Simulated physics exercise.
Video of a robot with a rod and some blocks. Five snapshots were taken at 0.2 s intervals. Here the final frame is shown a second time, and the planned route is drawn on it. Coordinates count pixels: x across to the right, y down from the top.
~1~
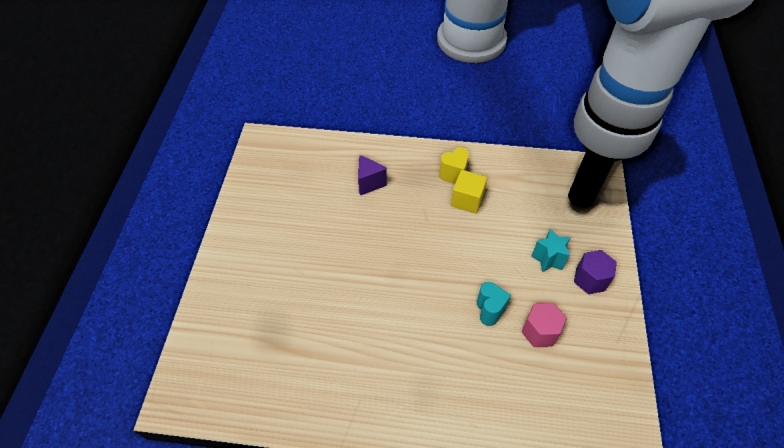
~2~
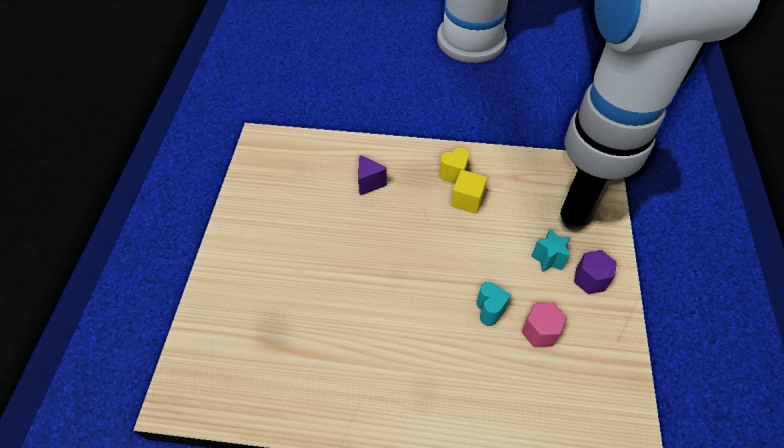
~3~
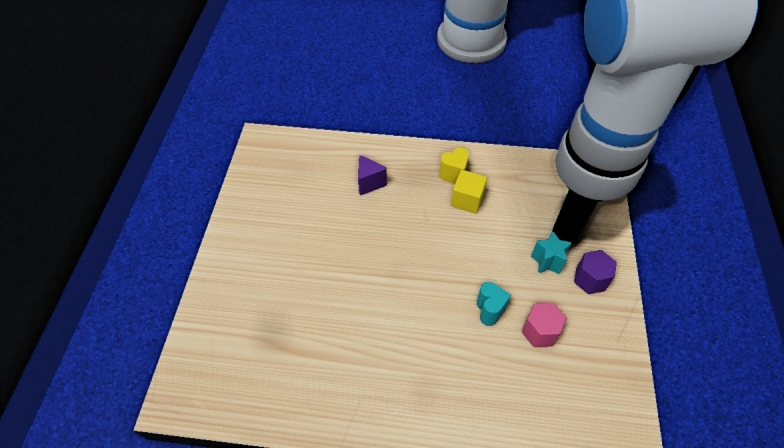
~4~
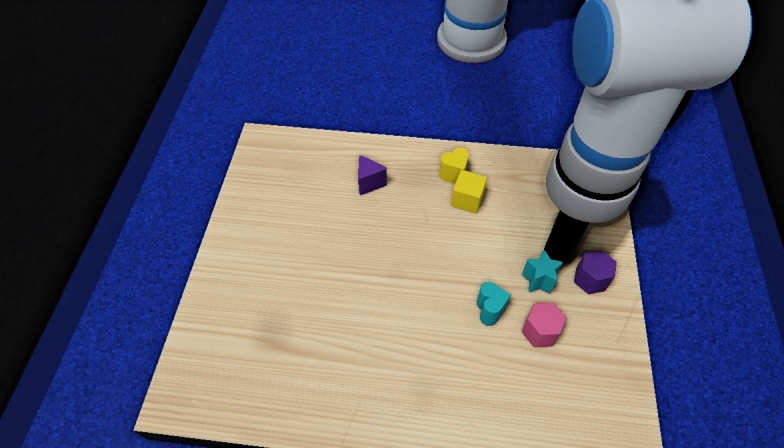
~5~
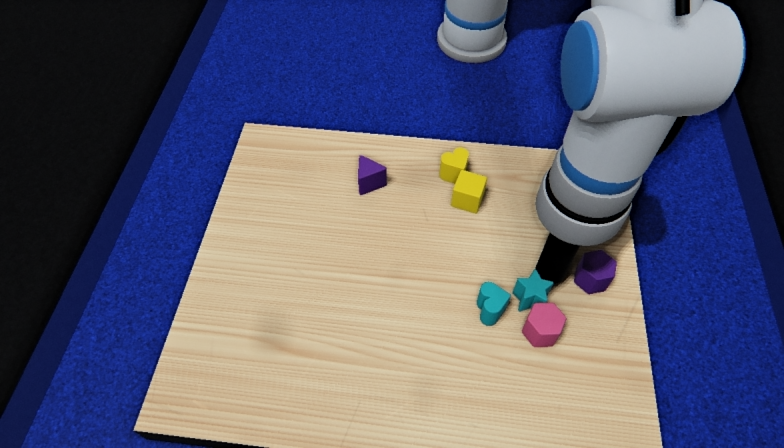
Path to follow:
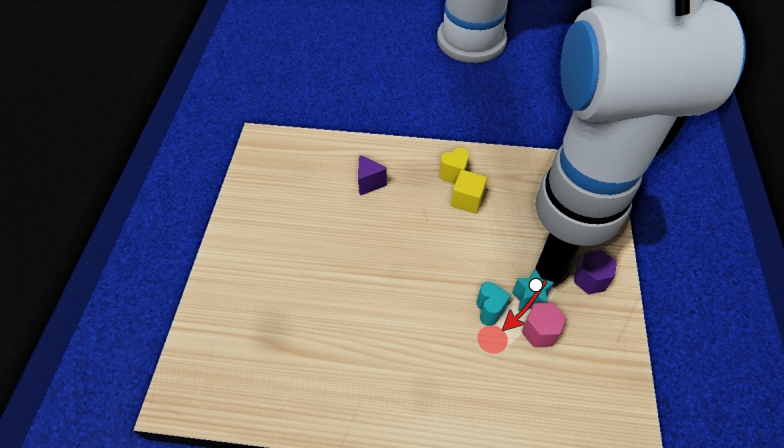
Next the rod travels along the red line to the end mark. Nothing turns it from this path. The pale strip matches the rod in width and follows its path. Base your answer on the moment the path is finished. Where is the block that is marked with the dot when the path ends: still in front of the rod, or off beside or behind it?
In front, I predict.
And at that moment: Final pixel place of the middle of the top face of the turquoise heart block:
Its top centre is at about (474, 306).
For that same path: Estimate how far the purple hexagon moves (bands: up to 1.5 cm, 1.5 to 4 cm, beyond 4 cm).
My prediction: Under 1.5 cm.
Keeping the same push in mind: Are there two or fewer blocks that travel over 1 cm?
My answer is no.
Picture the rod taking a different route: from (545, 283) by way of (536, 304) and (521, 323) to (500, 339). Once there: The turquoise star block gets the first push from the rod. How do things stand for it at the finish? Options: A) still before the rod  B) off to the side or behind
My pick is A.
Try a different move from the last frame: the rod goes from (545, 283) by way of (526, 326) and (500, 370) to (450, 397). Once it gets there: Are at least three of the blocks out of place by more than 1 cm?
It seems so.
The line goes from (545, 283) by way of (522, 312) to (493, 339); the dot is on the turquoise star block.
The first path, step by step. Halfway along, rod at (527, 302); turquoise heart block at (479, 303), turned 55° clockwise; turquoise star block at (511, 317); pink hexagon at (545, 335), turned 45° anticlockwise.
At the end, rod at (496, 330); turquoise heart block at (474, 306), turned 85° clockwise; turquoise star block at (480, 347); pink hexagon at (545, 335), turned 45° anticlockwise; purple hexagon unmoved.
